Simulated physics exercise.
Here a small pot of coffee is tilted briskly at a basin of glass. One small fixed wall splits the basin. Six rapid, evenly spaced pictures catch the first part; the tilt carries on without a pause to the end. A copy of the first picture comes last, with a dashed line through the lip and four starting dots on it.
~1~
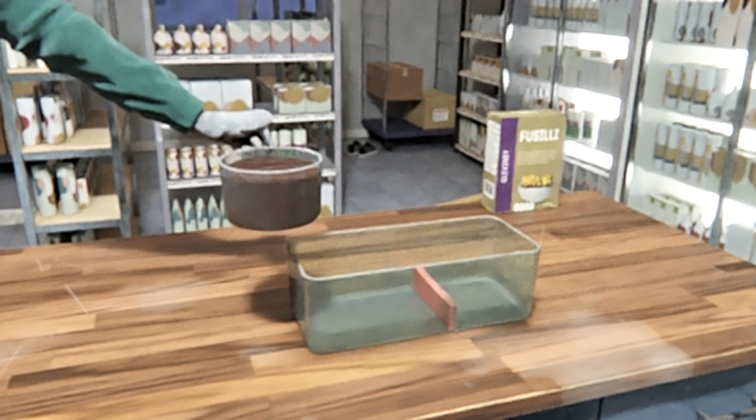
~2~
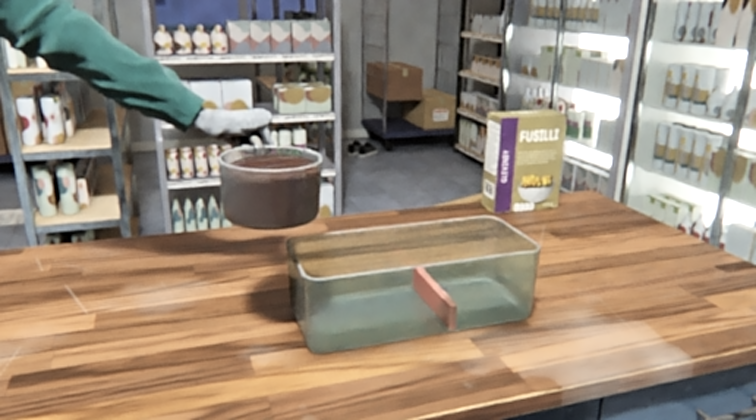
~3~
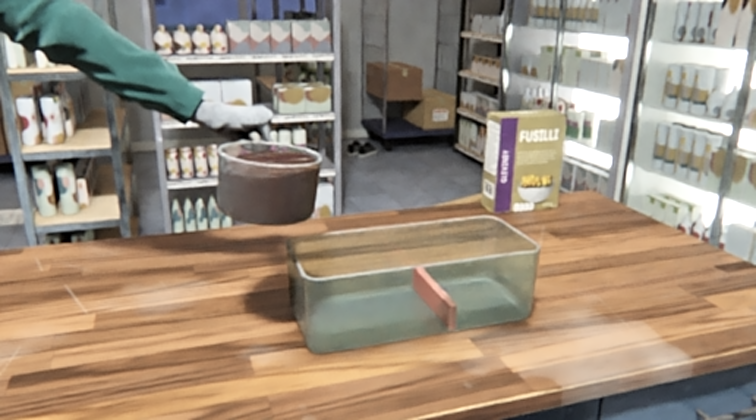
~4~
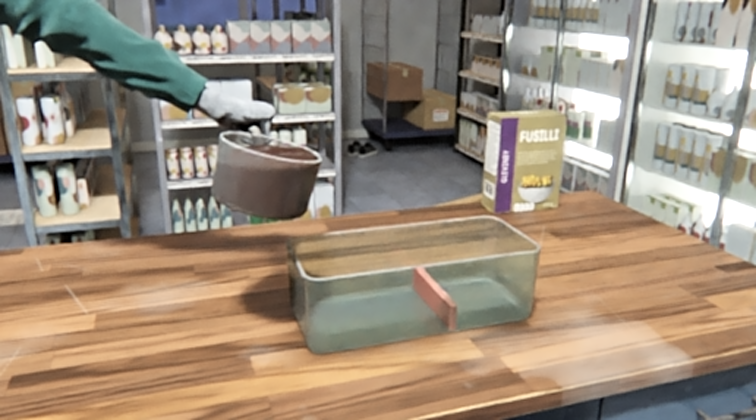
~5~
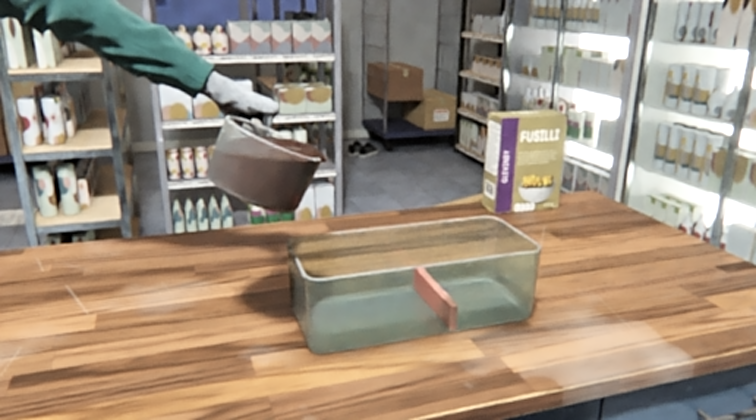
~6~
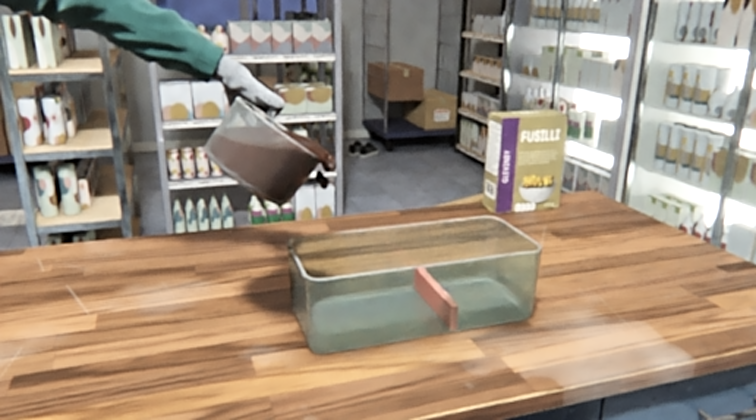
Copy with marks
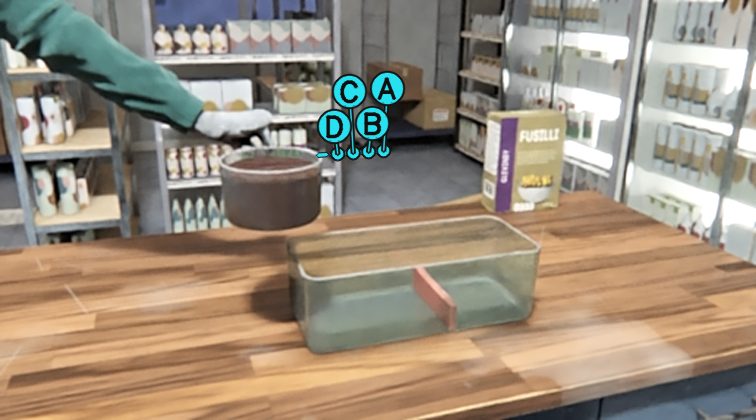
In a storeroom with stocked shelves, a gloved hand holds a small pot of dark liquid above a glass basin with a low reddish divider, then tilts it steadily to the right until the liquid just passes the lip.
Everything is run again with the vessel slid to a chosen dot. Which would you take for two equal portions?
The answer is dot C.
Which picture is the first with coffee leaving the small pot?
In picture 5.
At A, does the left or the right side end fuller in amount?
The right side.
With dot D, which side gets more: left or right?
The left side.
On the marked copy, A at (383, 150); B at (368, 151); C at (353, 152); D at (337, 153).
If A is chosen, about 20 % ends left of the wall and 77 % right of it; 3 % is lost outside.
If B is chosen, about 28 % ends left of the wall and 70 % right of it.
If C is chosen, about 50 % ends left of the wall and 48 % right of it.
If D is chosen, about 71 % ends left of the wall and 26 % right of it; 3 % is lost outside.
